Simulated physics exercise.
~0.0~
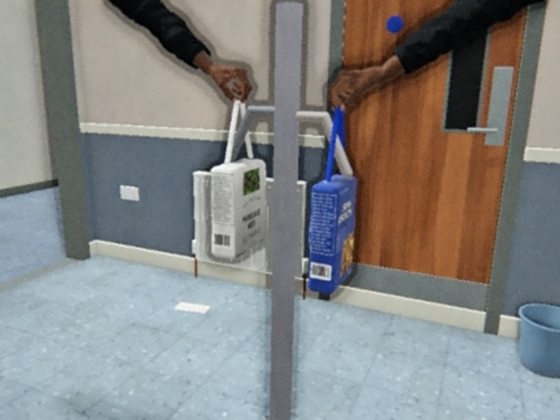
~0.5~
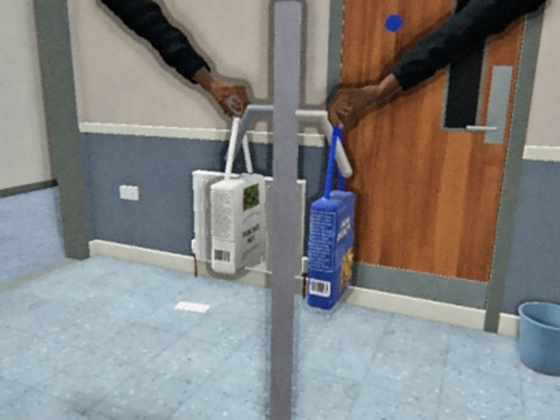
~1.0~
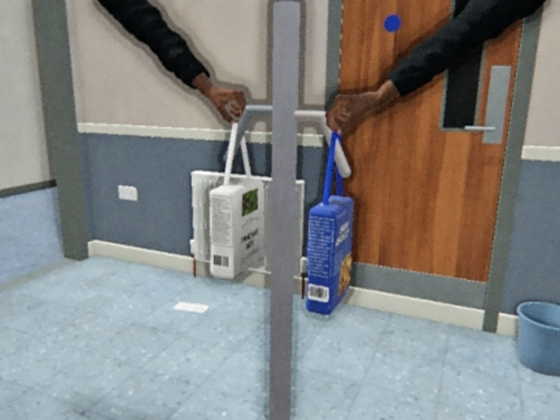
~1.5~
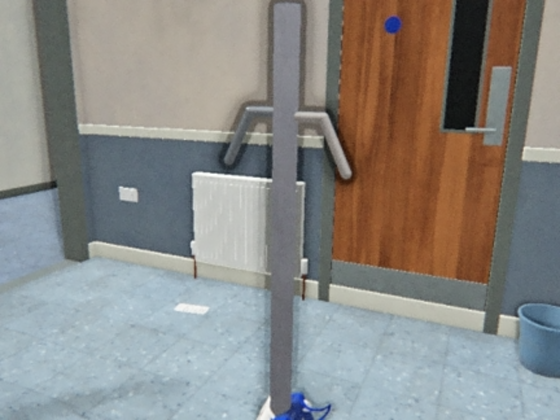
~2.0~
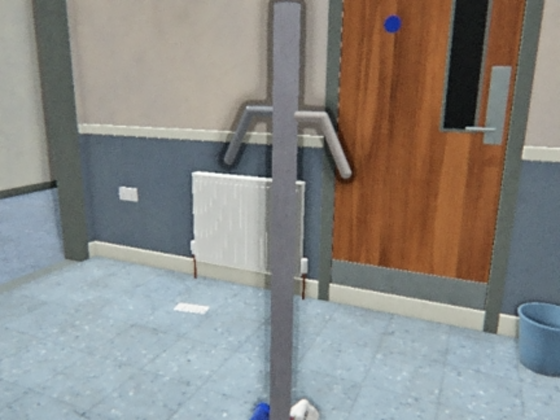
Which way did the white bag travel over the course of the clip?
The white bag moved down, going from beside the peg to the floor near the foot of the post.
